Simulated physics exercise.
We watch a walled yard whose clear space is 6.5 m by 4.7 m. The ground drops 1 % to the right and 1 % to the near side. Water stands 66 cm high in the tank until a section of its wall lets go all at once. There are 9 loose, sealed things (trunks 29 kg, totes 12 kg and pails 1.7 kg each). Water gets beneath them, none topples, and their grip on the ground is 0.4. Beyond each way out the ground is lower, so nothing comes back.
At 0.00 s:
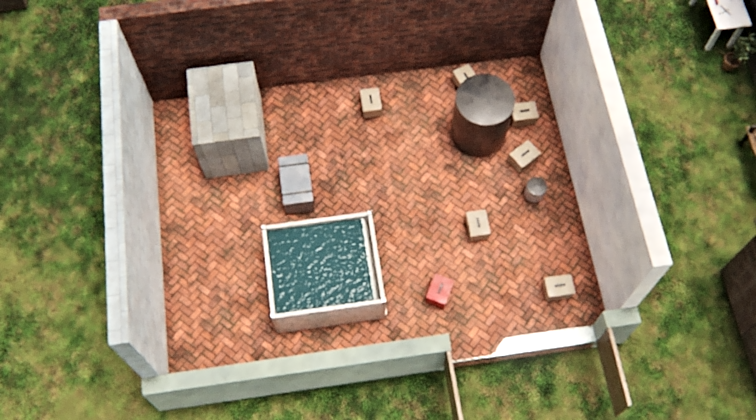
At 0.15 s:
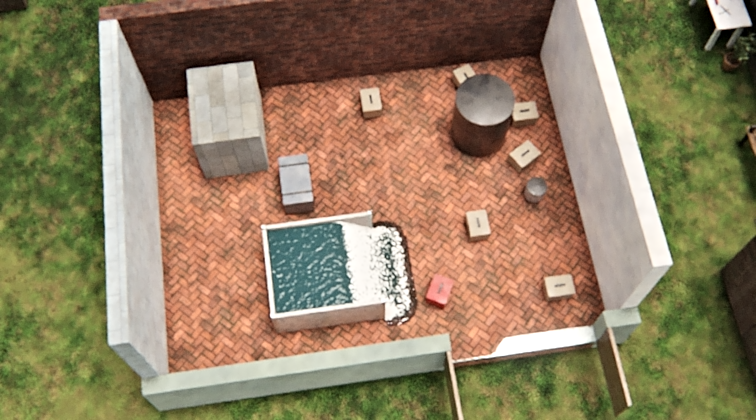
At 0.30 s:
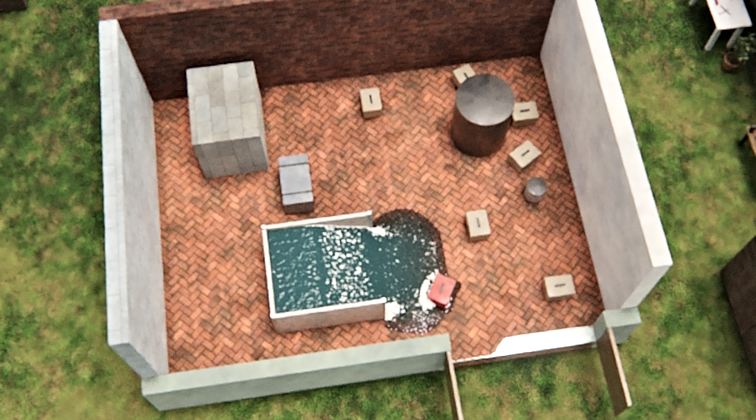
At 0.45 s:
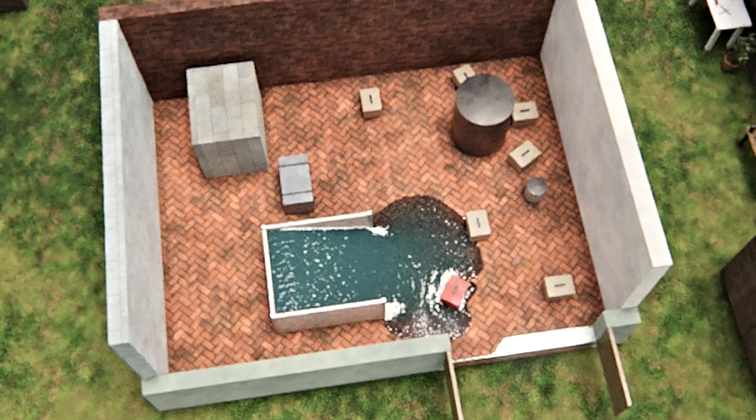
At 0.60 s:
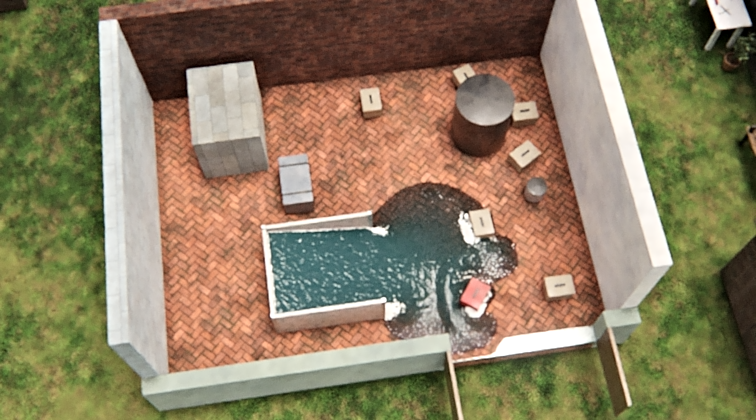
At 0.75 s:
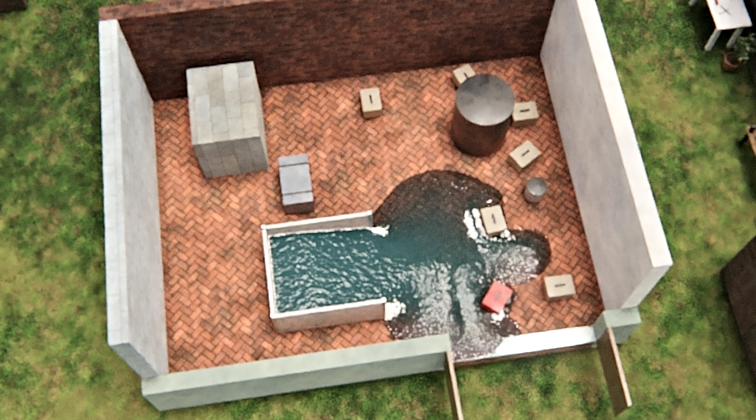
Water pours from an open-sided tank across the brick yard, pushing a red tote right.
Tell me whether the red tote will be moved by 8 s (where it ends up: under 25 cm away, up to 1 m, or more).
Red tote ends far away.
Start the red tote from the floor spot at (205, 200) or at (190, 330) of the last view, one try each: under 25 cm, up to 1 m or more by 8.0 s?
In turn: It stays put; it barely shifts.
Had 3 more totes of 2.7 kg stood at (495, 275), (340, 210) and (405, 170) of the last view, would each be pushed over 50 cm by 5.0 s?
In turn: Over, short of it, under.
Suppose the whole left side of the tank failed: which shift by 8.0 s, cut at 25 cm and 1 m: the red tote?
In that case the red tote stays put.
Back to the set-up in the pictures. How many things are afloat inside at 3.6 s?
2 of them.
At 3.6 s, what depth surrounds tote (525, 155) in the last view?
Roughly 11 cm.
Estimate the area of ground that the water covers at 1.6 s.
Some 13 m2.
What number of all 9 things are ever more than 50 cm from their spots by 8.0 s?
That makes 7.
After 1.6 s the red tote is near (584, 335), 2.2 m from its start, aground; 0 of 9 are out; 3 afloat.
After 3.6 s the red tote has gone out; 2 of 9 are out; 2 afloat.
After 5.6 s the red tote has gone out; 2 of 9 are out; 1 afloat.
After 8.0 s the red tote has gone out; 2 of 9 are out; 1 afloat.
